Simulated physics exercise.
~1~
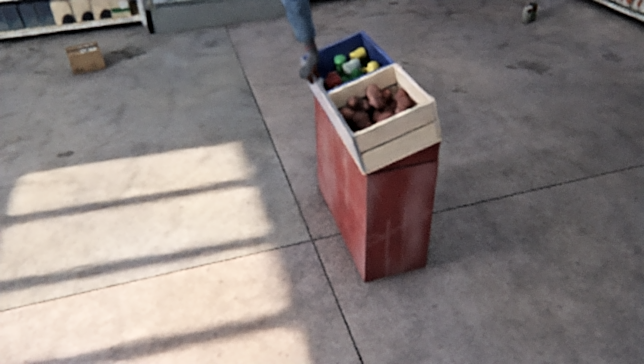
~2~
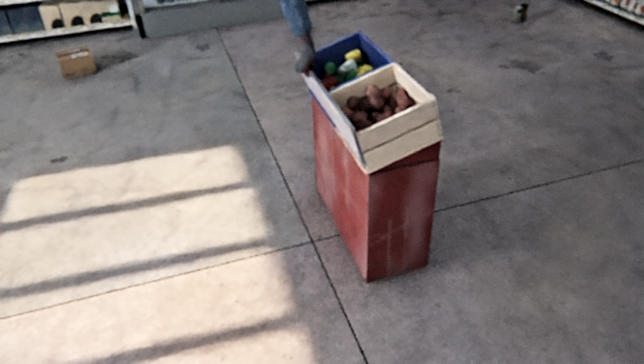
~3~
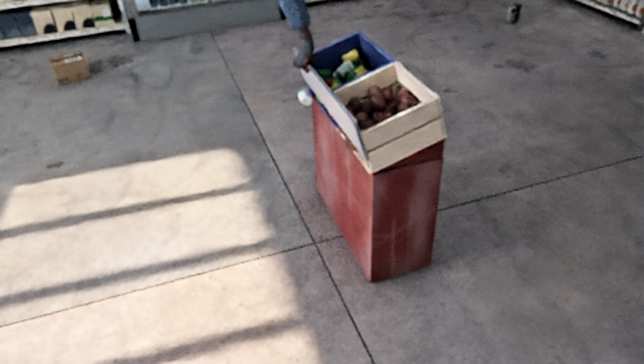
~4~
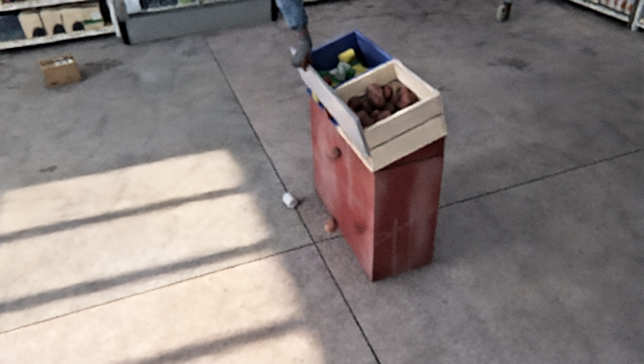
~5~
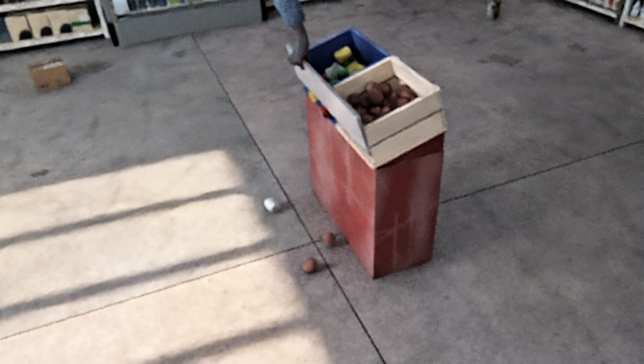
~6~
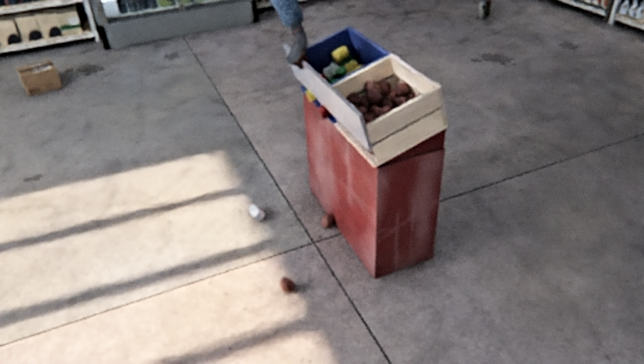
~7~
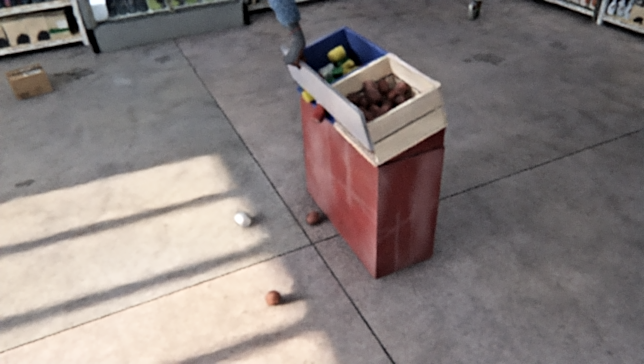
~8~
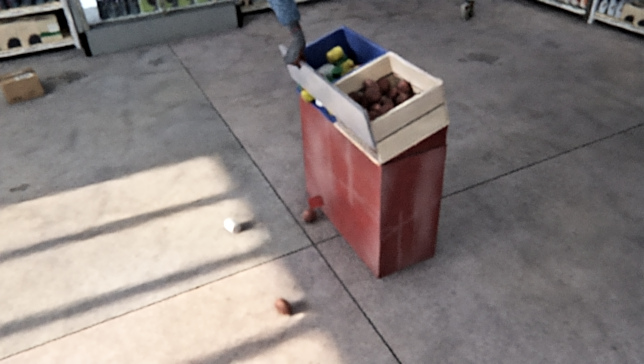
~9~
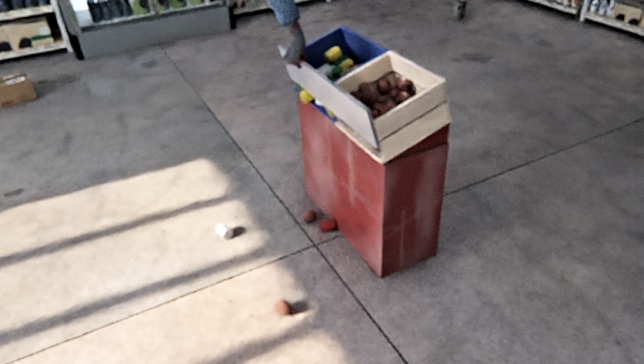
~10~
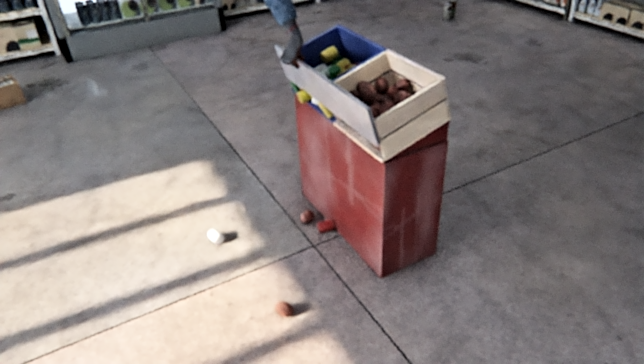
A gloved hand slid up the gate across two tilted bins on a red stand, and a few potatoes and small jars slipped out and dropped onto the concrete floor, where they came to rest while most of the goods stayed in the bins.
